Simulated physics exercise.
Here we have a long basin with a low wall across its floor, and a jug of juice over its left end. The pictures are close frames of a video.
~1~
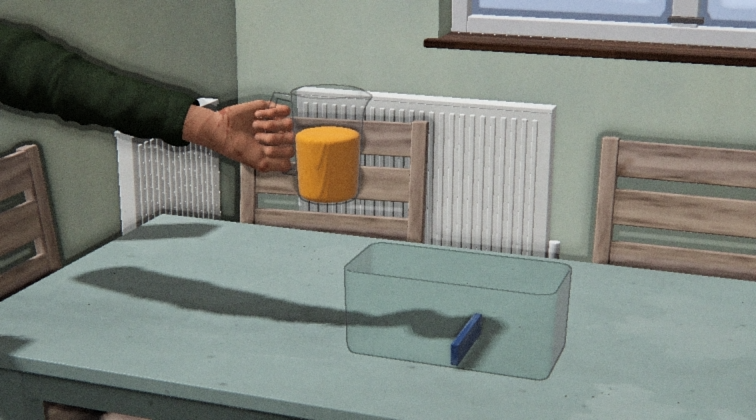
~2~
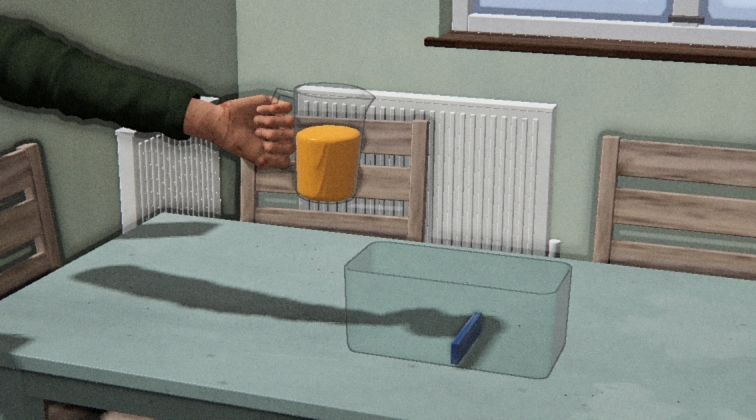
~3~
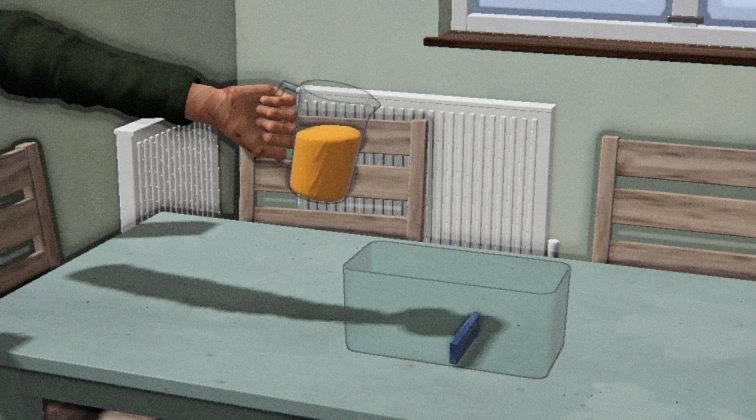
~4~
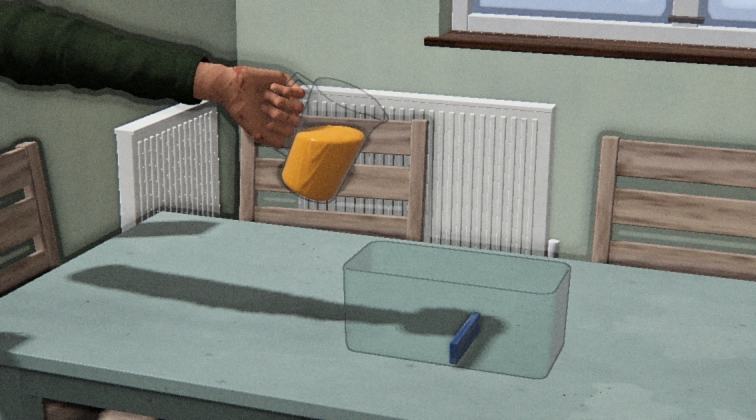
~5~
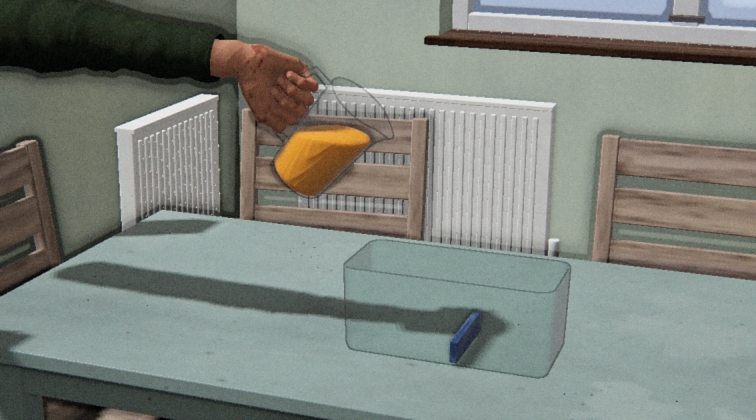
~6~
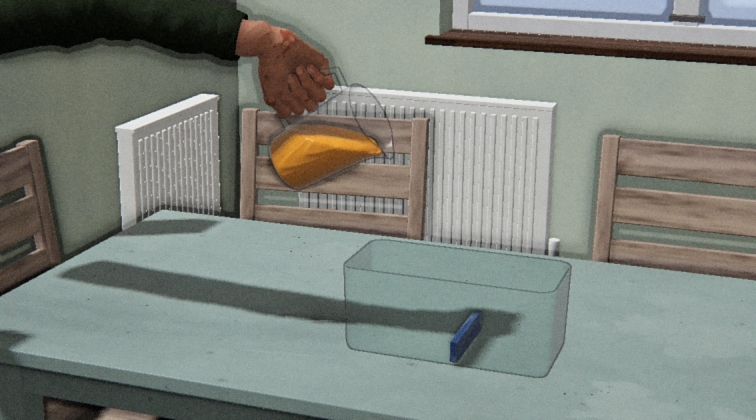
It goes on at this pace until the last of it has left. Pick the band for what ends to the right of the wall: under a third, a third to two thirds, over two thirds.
It comes to not even a third.
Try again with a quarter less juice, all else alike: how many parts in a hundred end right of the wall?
Close to 10 per cent.
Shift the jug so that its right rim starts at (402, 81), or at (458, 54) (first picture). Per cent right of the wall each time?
About 50 and 50 per cent.
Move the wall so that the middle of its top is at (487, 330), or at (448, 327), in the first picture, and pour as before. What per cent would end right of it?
Roughly 15 per cent, and 25 per cent.
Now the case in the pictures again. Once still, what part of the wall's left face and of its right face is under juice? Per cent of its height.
Near 70 on the left, 10 on the right.
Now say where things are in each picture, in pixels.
In the first frame, it leans 0°; its right rim is at (372, 96); the juice meets the walls at (300, 131) and (359, 136); the long basin's rim runs from (358, 257) to (564, 281); the wall's top is at (467, 330).
In the second frame, it leans 3°; its right rim is at (375, 98); the juice meets the walls at (301, 130) and (360, 135).
In the third frame, it leans 11°; its right rim is at (380, 105); the juice meets the walls at (301, 131) and (361, 135).
In the fourth frame, it leans 25°; its right rim is at (388, 120); the juice meets the walls at (298, 136) and (365, 137).
In the fifth frame, it leans 41°; its right rim is at (393, 138); the juice meets the walls at (286, 142) and (371, 139).
In the sixth frame, it leans 58°; its right rim is at (393, 158); the juice meets the walls at (276, 135) and (380, 148).
A moment on, the jug is tipped right over and 68 per cent is still to pour, 8 is left of the wall and 0 right of it.
Next, the jug is tipped right over and 25 per cent is still to pour, 50 is left of the wall and 1 right of it.
Then the jug is tipped right over and 7 per cent is still to pour, 74 is left of the wall and 6 right of it.
Later the jug is tipped right over and 1 per cent is still to pour, 85 is left of the wall and 9 right of it.
At rest 85 per cent lies left of the wall, 11 right of it and 3 outside.
